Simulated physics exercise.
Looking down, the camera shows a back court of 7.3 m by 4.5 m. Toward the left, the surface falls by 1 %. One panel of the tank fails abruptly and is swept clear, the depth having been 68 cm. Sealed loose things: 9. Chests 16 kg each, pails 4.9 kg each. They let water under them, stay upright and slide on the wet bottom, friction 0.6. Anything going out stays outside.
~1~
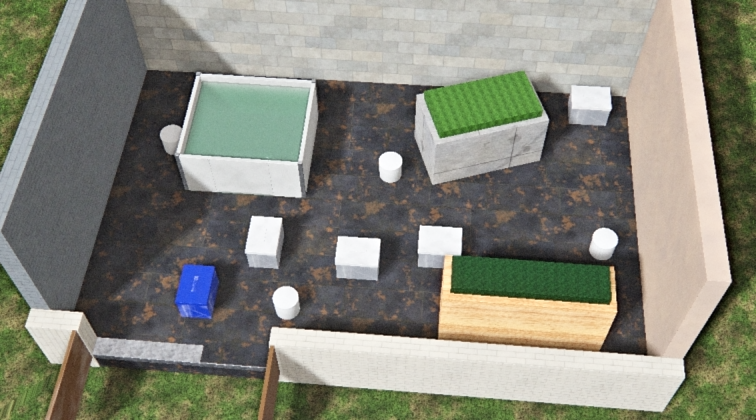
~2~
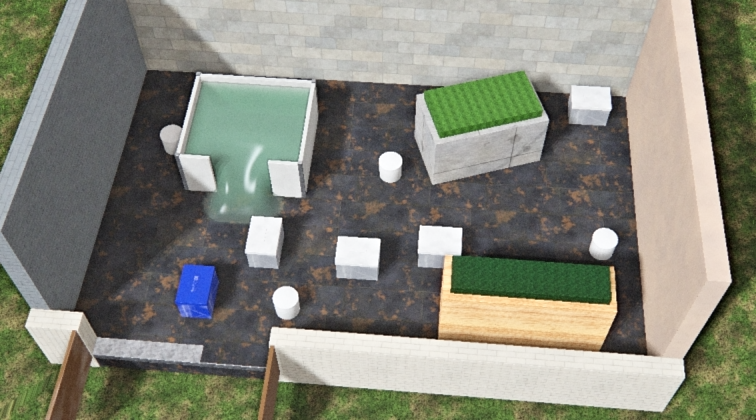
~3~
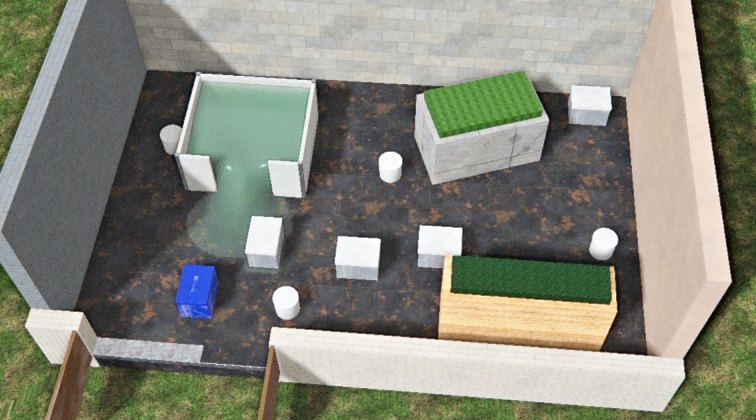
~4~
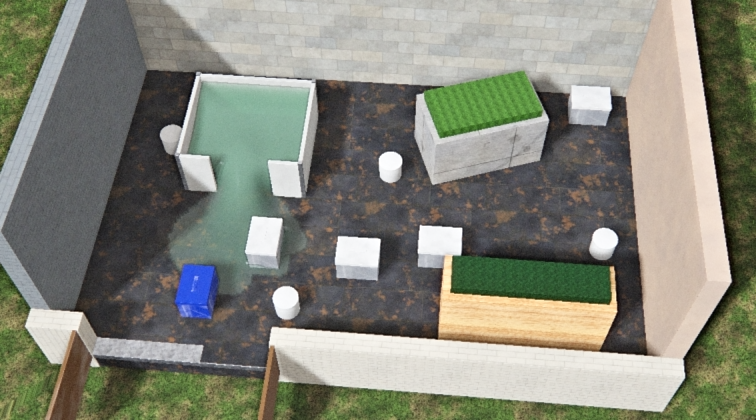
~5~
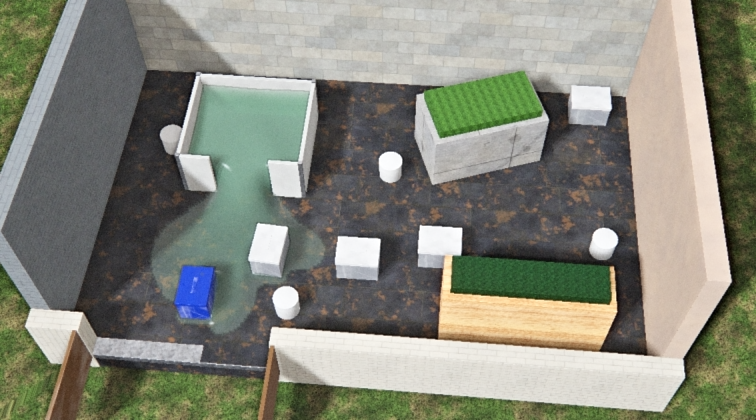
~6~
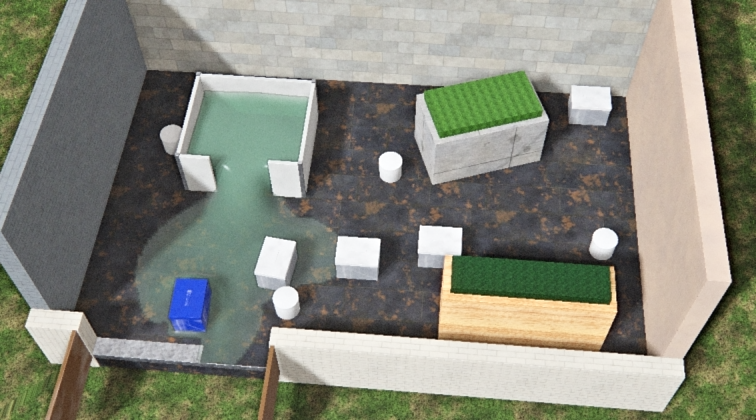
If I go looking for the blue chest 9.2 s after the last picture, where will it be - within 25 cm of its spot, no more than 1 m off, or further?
The move is large.
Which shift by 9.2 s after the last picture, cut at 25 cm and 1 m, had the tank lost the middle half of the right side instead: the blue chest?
So, for the blue chest: It holds steady.
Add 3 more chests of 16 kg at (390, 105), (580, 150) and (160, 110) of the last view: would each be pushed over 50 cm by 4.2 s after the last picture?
In turn: Short of it, short of it, less.
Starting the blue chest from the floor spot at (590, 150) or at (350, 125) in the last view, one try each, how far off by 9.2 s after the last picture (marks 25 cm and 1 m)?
From the first spot it does not really budge, and from the second it does not really budge.
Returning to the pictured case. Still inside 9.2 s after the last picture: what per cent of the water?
38 % or so.
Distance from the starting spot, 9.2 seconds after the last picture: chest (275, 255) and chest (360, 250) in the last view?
First 200 cm, then 0 cm.
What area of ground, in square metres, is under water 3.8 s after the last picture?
I'd estimate close to 16 m2.
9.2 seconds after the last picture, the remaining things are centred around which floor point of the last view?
Near (418, 221).
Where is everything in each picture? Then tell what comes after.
The first frame shows the blue chest at (196, 284), on the bottom; water covers 2.1 m2; 0 of 9 have shifted.
The second frame shows the blue chest at (196, 284) rests on the ground; water covers 2.6 m2; 0 of 9 have shifted.
The third frame shows the blue chest at (196, 284) rests on the ground; 3.3 m2 under water; 0 of 9 have shifted.
The fourth frame shows the blue chest at (196, 284) rests on the ground; water covers 4.1 m2; 0 of 9 have shifted.
The fifth frame shows the blue chest at (195, 285) rests on the ground; 5.1 m2 under water; 1 of 9 have shifted.
The sixth frame shows the blue chest at (189, 298), on the bottom, 21 cm from its start; water covers 6.3 m2; 2 of 9 have shifted.
Then, 1.2 s after the last picture the blue chest has gone out; 1 of 9 are out; 1 afloat.
Then, 3.8 s after the last picture the blue chest has gone out; 1 of 9 are out; 0 afloat.
Then, 6.2 s after the last picture the blue chest has gone out; 1 of 9 are out; 0 afloat.
Then, 9.2 s after the last picture the blue chest has gone out; 1 of 9 are out; 0 afloat.
